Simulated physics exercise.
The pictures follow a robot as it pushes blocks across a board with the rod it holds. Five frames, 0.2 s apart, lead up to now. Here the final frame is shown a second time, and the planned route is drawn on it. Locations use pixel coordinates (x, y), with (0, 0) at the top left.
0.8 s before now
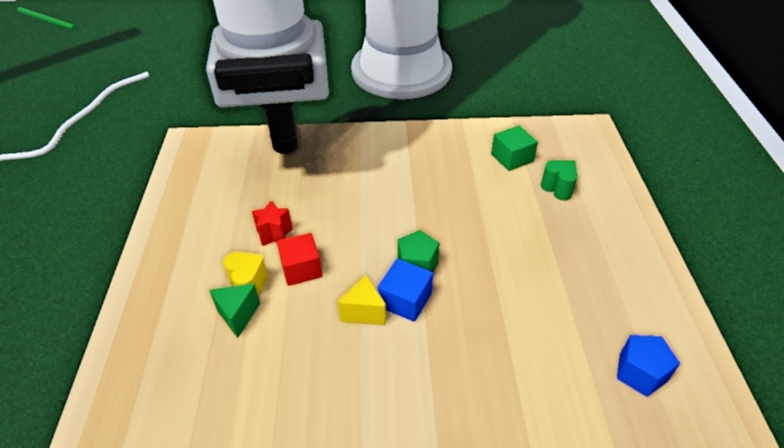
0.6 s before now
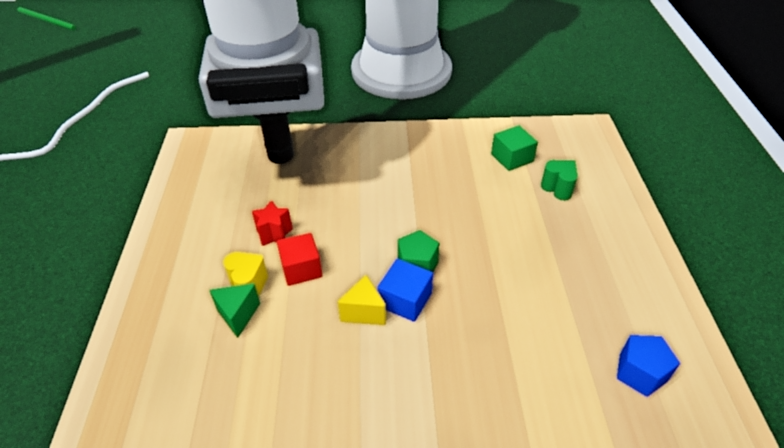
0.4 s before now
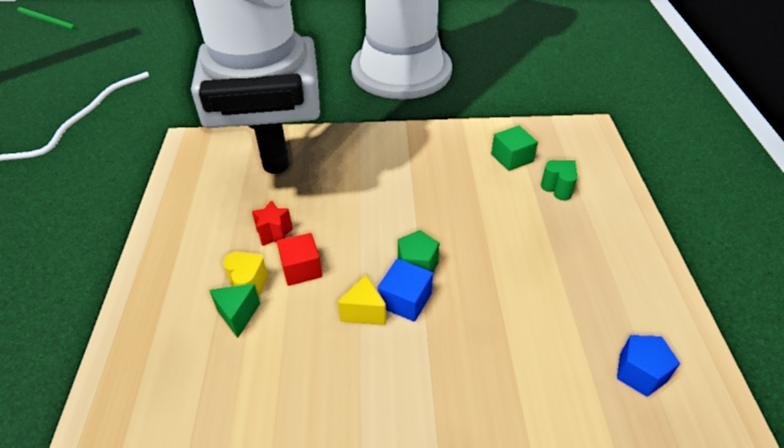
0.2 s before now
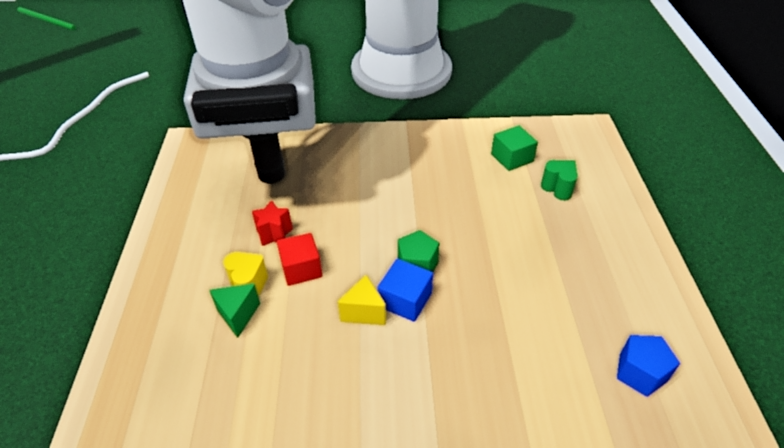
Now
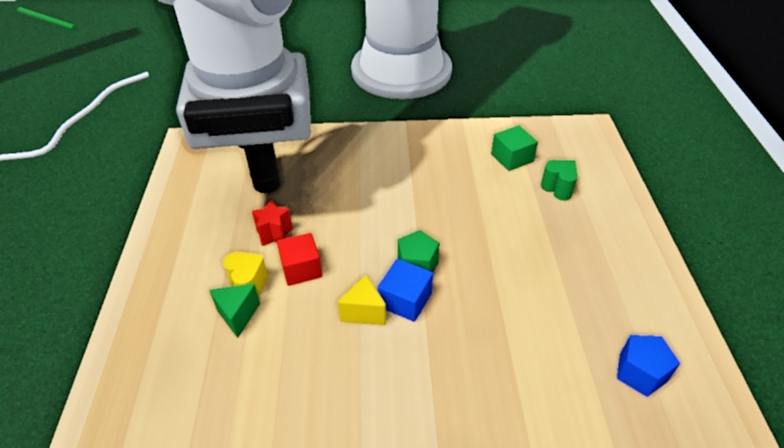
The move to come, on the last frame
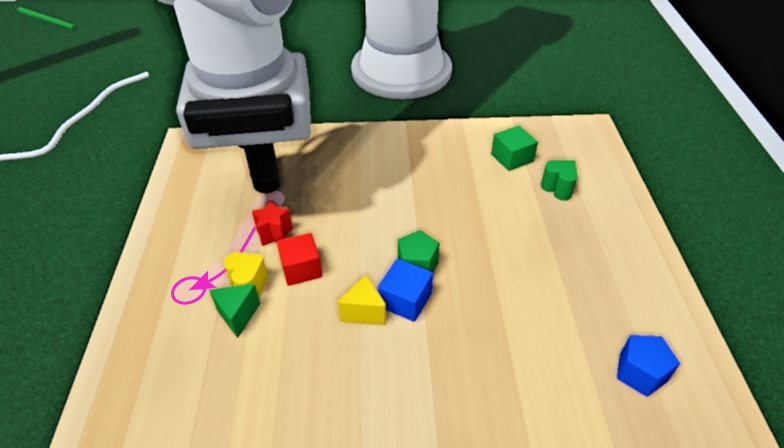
A robot arm moves its black rod toward the red star while the blocks stay still.
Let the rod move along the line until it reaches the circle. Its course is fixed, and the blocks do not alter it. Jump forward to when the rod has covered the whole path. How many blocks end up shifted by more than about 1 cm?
Most likely one.
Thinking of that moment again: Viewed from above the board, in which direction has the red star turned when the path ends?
Looking down, my answer is that the red star rotates anticlockwise.
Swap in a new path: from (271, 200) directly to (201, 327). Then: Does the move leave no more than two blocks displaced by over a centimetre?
It seems not.
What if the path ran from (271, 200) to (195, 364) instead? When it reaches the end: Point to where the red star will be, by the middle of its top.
It is at (269, 227).
The drawn path runs from (271, 200) through (253, 231) and (232, 264) to (189, 290).
On the path given first. One third of the way, rod (249, 217); red star (270, 220), turned 25° anticlockwise.
Two thirds of the way, rod (227, 250); red star (269, 224), turned 50° anticlockwise.
At the end, rod (183, 276); green triangle not moved; yellow heart-shaped block (240, 269), turned 25° anticlockwise; red star (269, 224), turned 50° anticlockwise.
